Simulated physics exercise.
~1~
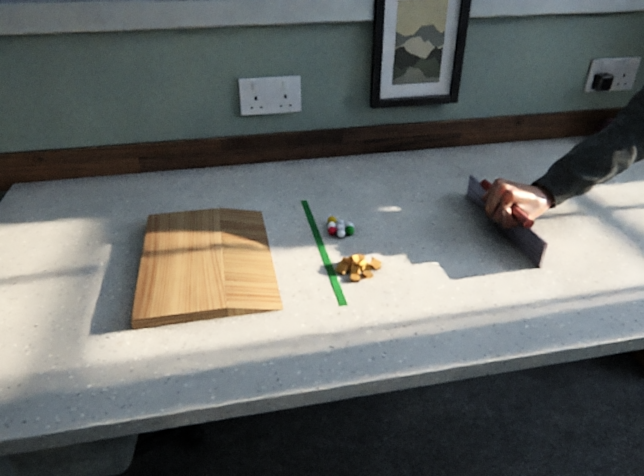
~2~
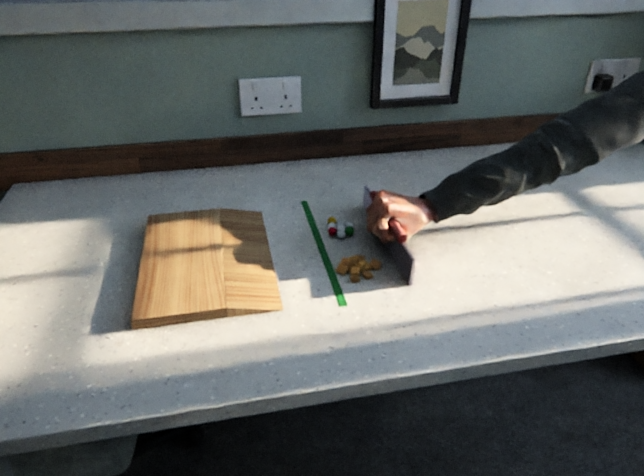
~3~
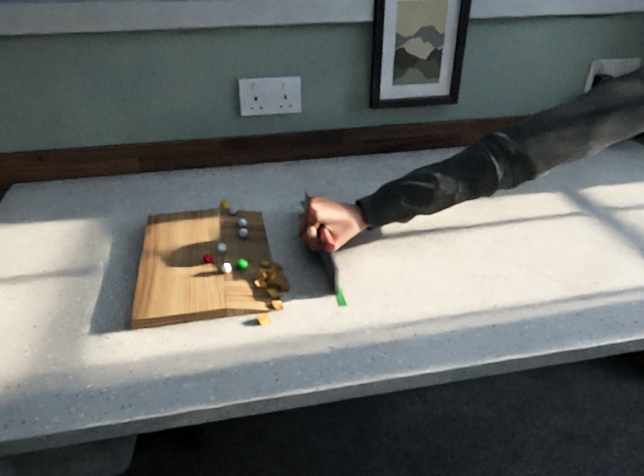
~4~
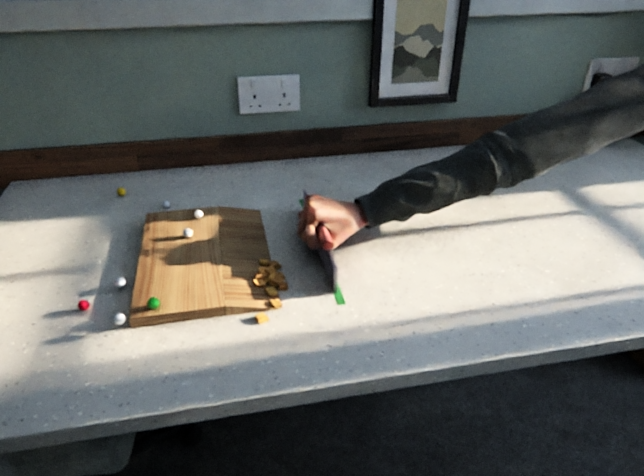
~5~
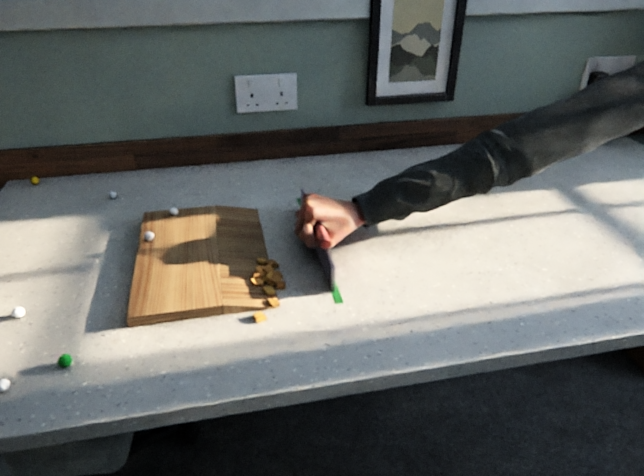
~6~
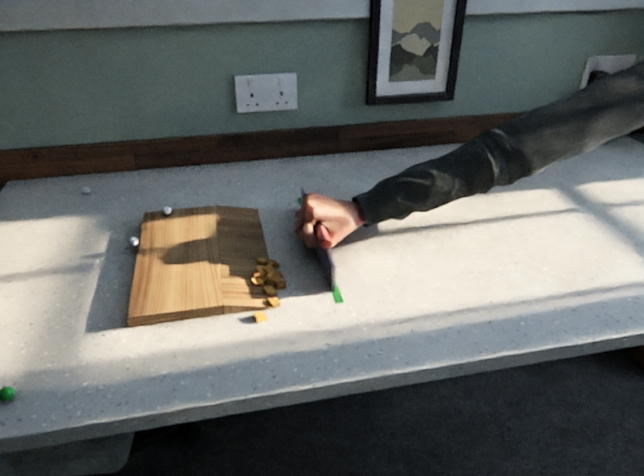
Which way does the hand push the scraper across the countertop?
The hand pushes the scraper to the left, towards the wooden ramp, until it stops at the green tape.
The clip opens on a pale countertop where a hand holds a dark scraper at the right, with a low wooden ramp at the left and small coloured balls and yellowish-brown chunks beside a line of green tape. The hand sweeps the scraper left towards both piles. It shoves them forward and stops at the tape. The balls roll onto and over the ramp, scattering across the counter to the left, while the chunks halt around the ramp's lower right edge. At the end the hand stays at the tape, the chunks lie still, partly on the ramp, and only a few balls remain in view.
